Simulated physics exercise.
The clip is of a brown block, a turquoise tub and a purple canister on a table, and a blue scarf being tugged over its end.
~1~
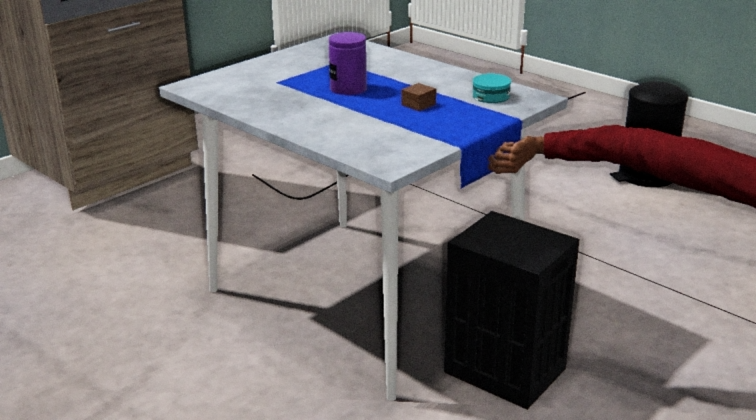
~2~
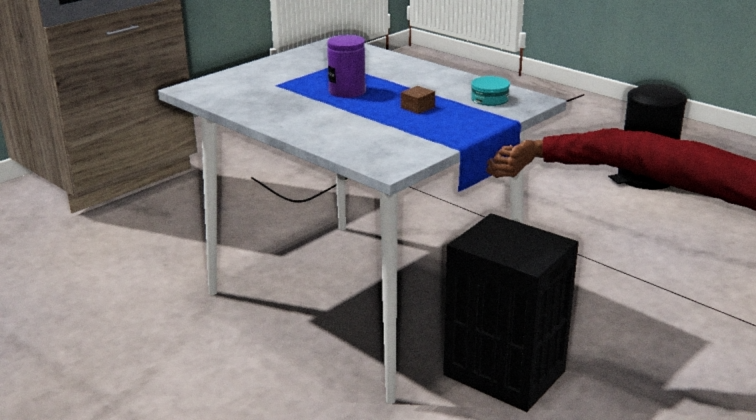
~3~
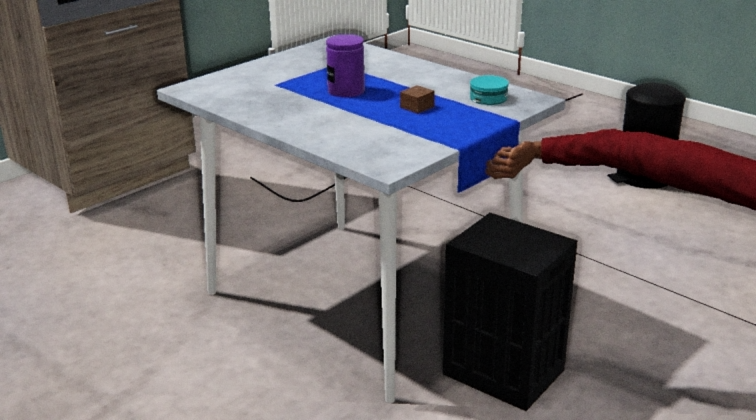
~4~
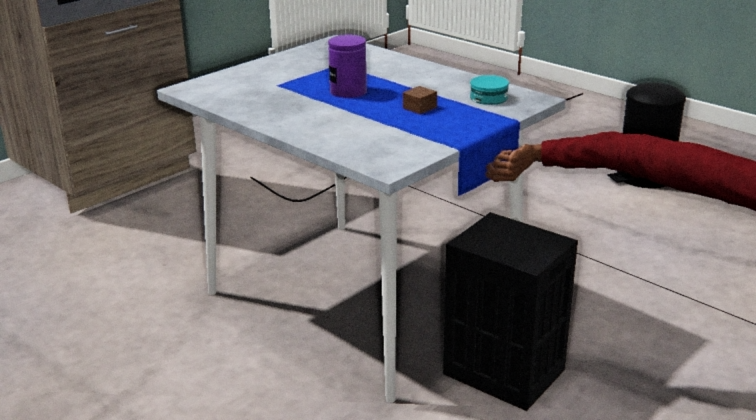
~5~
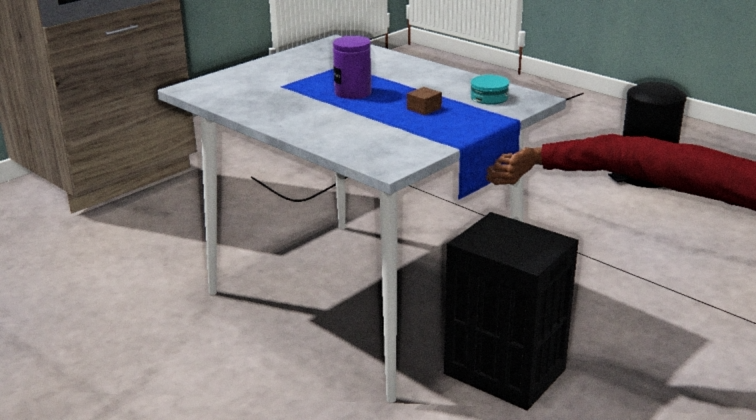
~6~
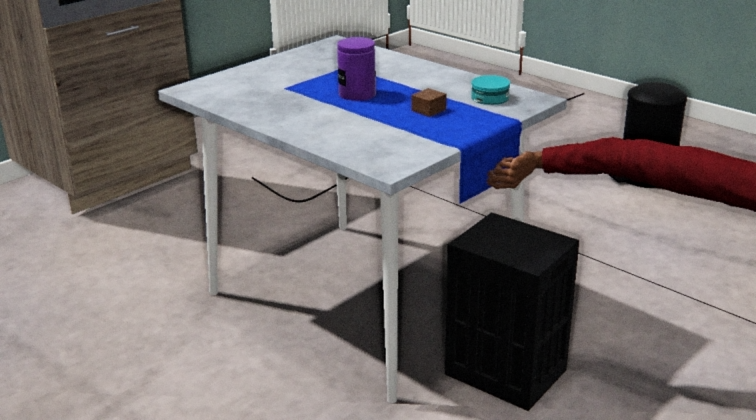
The clip opens on a purple canister and brown block on a blue cloth, with a turquoise tub beside it on the table. A red-sleeved arm tugs the cloth's overhanging end slightly lower, then the canister and block shift a little rightward with the cloth while the tub stays put.
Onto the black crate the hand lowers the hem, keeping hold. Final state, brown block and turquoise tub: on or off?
Brown block - on; turquoise tub - on.
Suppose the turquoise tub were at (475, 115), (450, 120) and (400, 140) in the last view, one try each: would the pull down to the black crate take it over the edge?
Try one, it gets pulled off; try two, it gets pulled off; try three, it is still on top.
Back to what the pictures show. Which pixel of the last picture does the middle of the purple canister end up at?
In the last view its middle is at (393, 80).
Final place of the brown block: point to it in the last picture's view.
End point, last frame: (470, 115).
Then, 0.40 s after the last picture, hem going down; block carried along near (446, 108); tub unmoved.
Then, 0.82 s after the last picture, hem on the crate; block carried along near (468, 115); tub unmoved.
At rest, hem on the crate; block carried along near (470, 115); tub unmoved. The brown block keeps clear of the edge and the turquoise tub stays on the table.
